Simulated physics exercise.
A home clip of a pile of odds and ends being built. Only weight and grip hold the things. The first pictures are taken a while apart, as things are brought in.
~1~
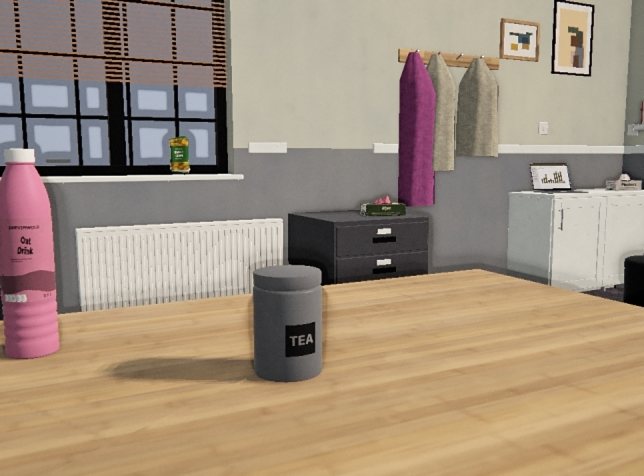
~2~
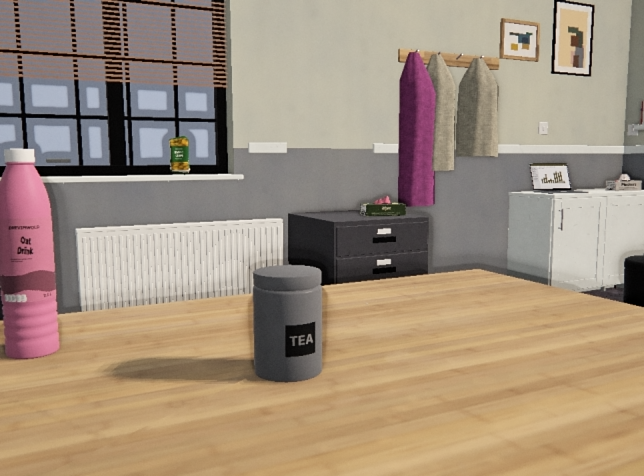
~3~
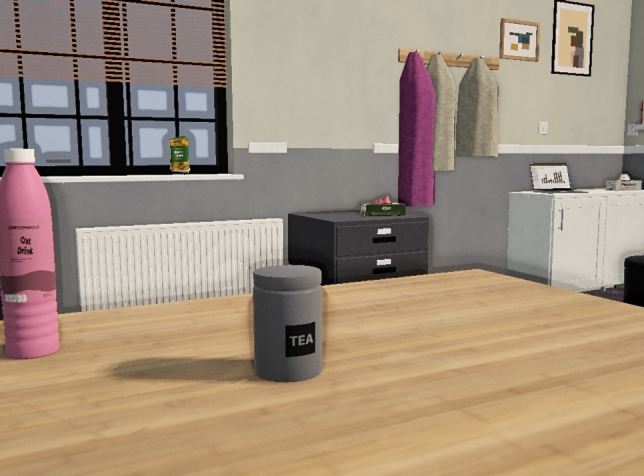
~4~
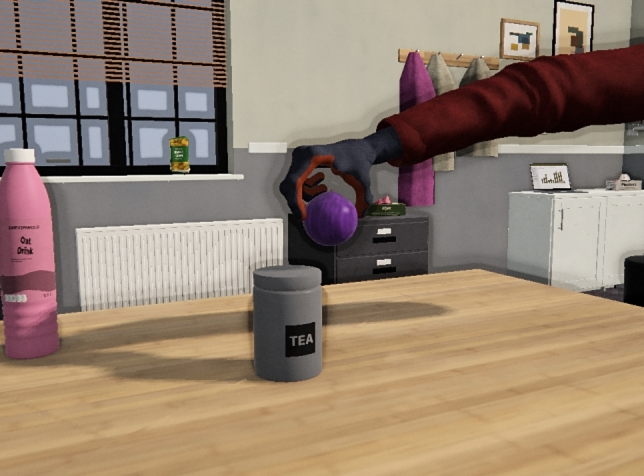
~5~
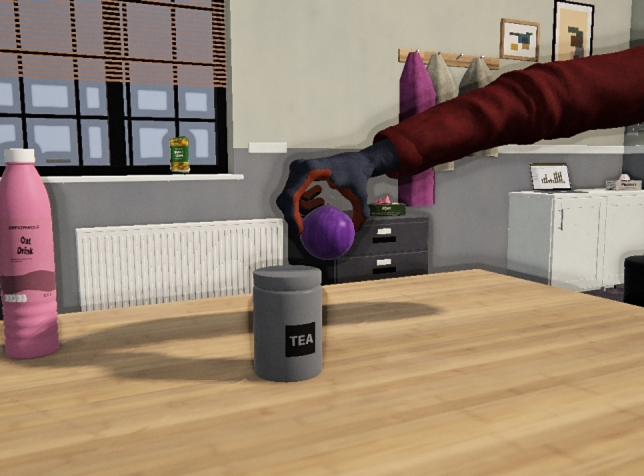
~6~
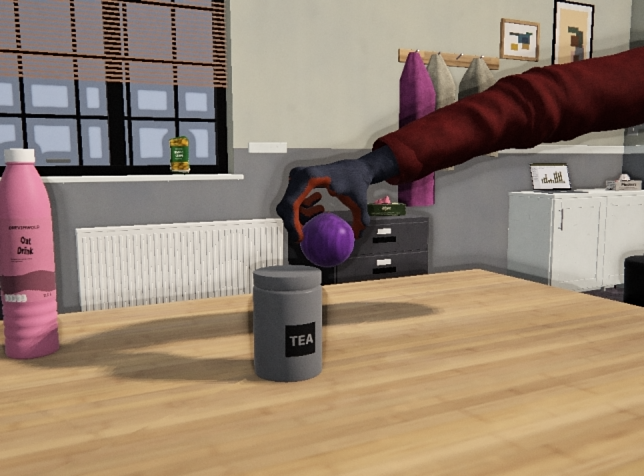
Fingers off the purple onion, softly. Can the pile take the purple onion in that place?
In the end the pile loses its balance.
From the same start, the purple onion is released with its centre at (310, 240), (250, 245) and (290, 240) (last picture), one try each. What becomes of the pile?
First, it keeps its balance; second, it loses its balance; third, it stays up.
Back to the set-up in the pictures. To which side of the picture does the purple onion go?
To the right.
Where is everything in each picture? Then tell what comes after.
In the first picture, the last thing is not in view yet; grey jar (288, 321).
In the second picture, the last thing is not in view yet.
In the third picture, the last thing is not in view yet; pink bottle (26, 253).
In the fourth picture, coming down; purple onion (331, 219); grey jar (288, 321).
In the fifth picture, coming down; purple onion (327, 232).
In the sixth picture, in place under the hand; purple onion (327, 239); pink bottle (26, 253).
Then, 0.30 s on from there, purple onion now fallen.
Then, 0.40 s on from there, things are still on the move.
Then, 0.60 s on from there, nothing new.
Then, 2.10 s on from there, purple onion resting near (374, 331).
In the end, fallen, purple onion; the other 3 unmoved. At the end, from the last picture's camera, purple onion near (374, 331). The pile comes apart.
